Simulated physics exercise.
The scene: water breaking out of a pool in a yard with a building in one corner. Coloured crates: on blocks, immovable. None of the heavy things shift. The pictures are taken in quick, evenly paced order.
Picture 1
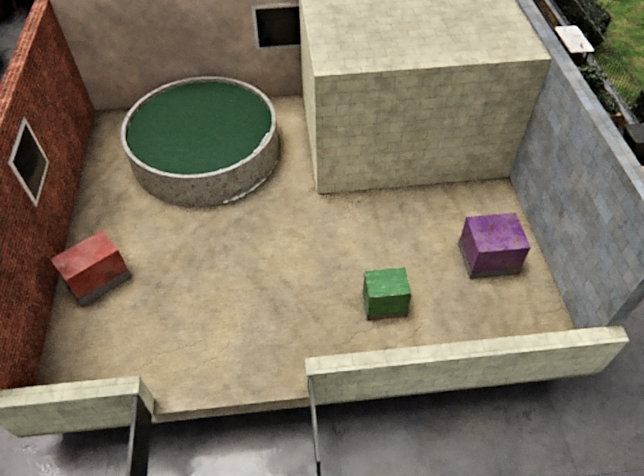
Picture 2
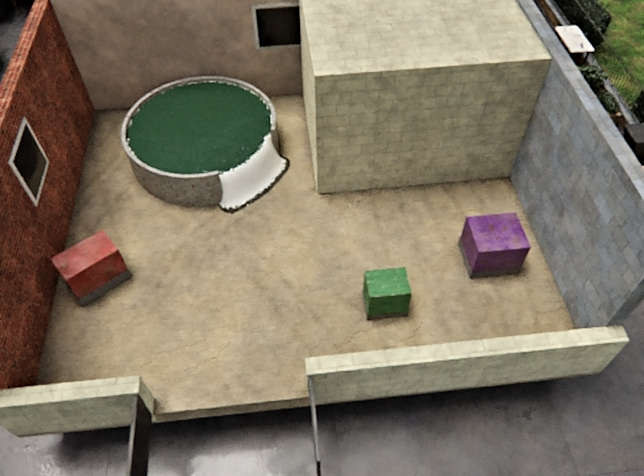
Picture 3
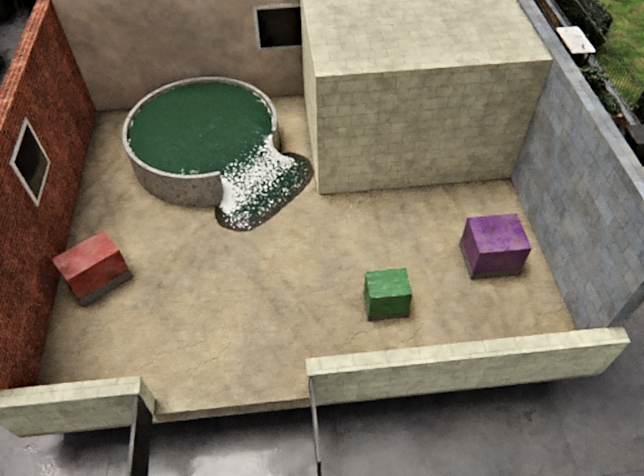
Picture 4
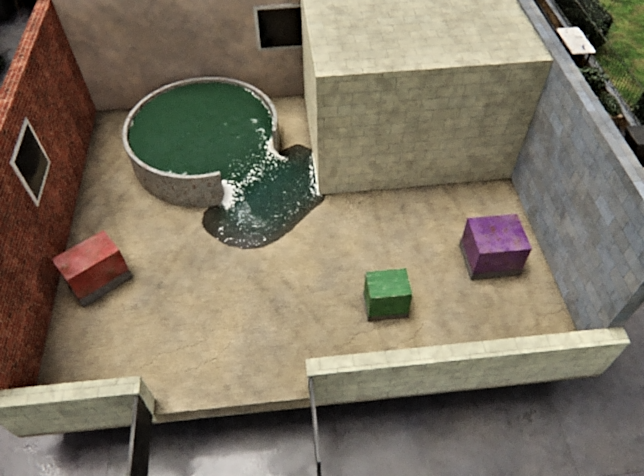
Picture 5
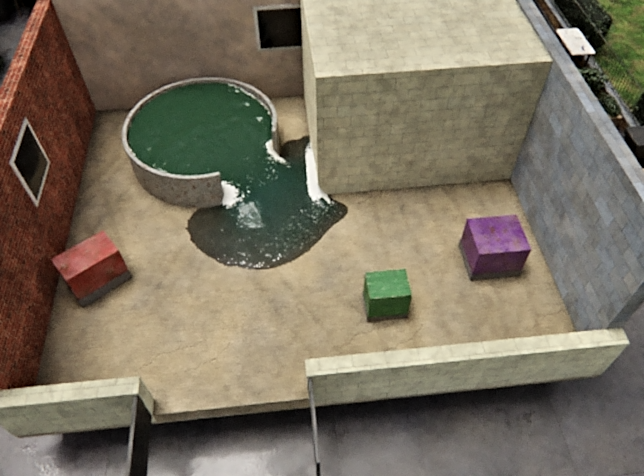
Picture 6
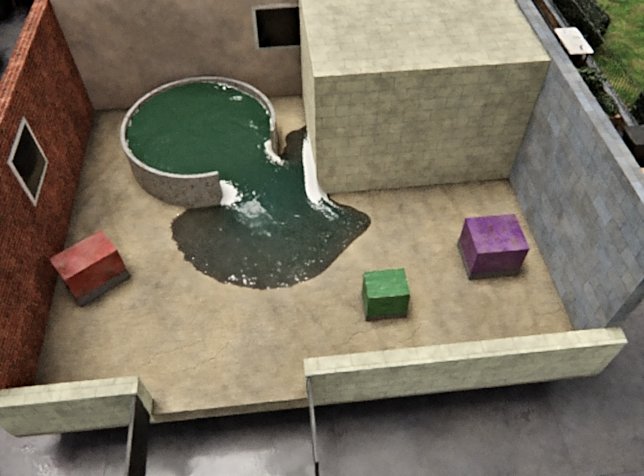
Round pool in a walled yard breaking open at its lower right, green water pouring out and spreading across the floor.
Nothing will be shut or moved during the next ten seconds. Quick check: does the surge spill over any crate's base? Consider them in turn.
Result: Green crate wet, purple crate wet, red crate dry.
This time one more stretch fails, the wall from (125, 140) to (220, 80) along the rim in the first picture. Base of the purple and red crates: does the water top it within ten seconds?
Note - purple remains untouched, red goes wet.
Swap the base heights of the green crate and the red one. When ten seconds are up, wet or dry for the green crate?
The green crate gets flooded.
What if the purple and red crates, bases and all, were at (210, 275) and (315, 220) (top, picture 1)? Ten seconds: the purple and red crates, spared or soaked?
First, purple is flooded; second, red is flooded.
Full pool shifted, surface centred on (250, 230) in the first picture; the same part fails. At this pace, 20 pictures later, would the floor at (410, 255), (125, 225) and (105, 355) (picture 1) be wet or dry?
The first spot is inundated, the second not reached, and the third inundated.
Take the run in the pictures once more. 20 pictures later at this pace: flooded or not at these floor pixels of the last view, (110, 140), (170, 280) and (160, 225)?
Point one left clear, point two left clear, point three left clear.
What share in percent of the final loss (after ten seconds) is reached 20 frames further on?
Around 25 percent.
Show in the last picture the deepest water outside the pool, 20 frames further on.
It should be deepest at about (582, 352).
A moment on, water covers 35 % of the floor; the green crate water round its plinth, the purple crate water round its plinth, the red crate not reached.
Next, water covers 55 % of the floor; the green crate water round its plinth, the purple crate water round its plinth, the red crate water round its plinth.
Then, water covers 60 % of the floor; the green crate water round its plinth, the purple crate water round its plinth, the red crate water round its plinth.
Later, water covers 75 % of the floor; the green crate water round its plinth, the purple crate water round its plinth, the red crate water round its plinth.
In the end, water covers 95 % of the floor; the green crate was topped, the purple crate was topped, the red crate stayed above the water.
